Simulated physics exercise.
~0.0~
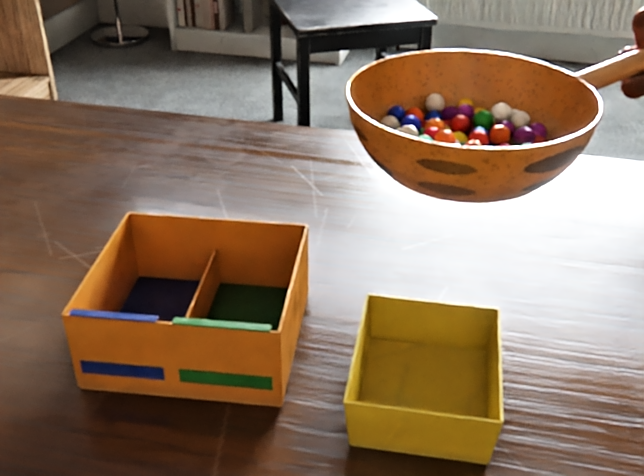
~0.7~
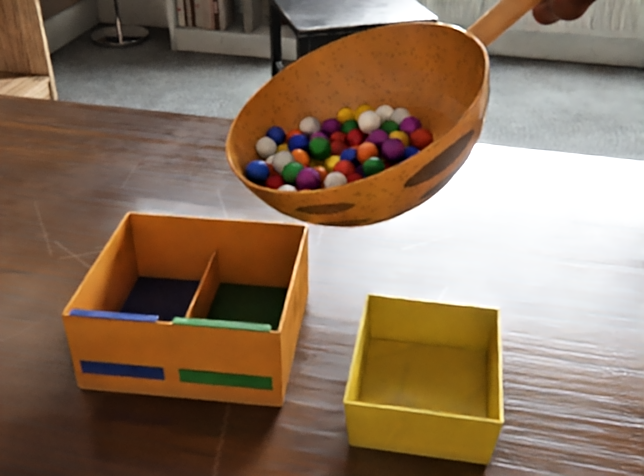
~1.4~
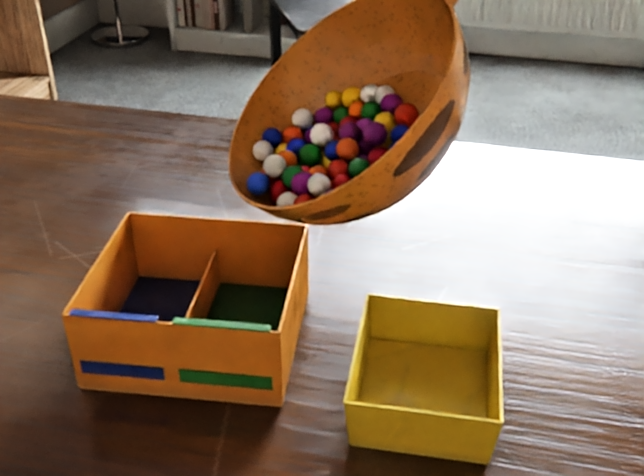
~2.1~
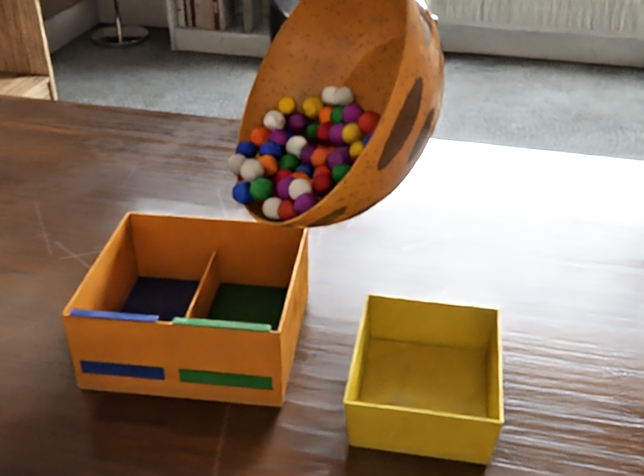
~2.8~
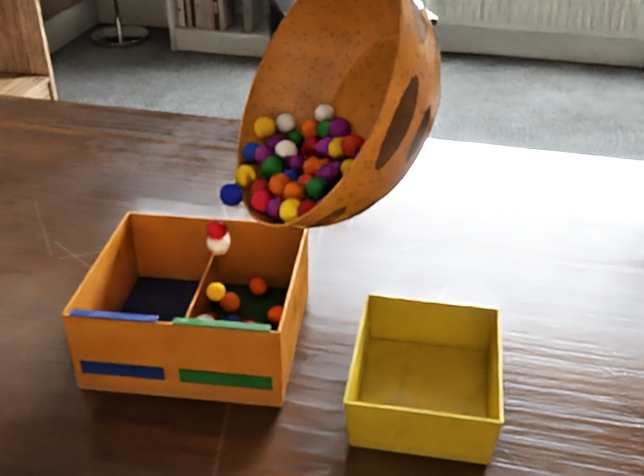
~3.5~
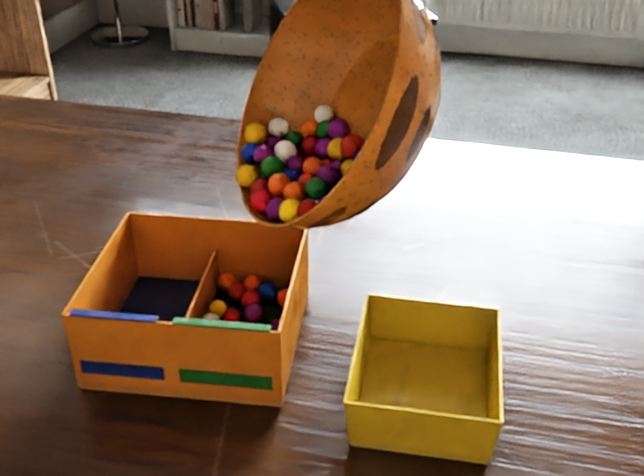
The video shows a hand moving a pan of colorful marbles left over a table and tilting it in stages above a divided orange tin. Some marbles drop into the green section, while most stay in the pan and the yellow tin remains empty.
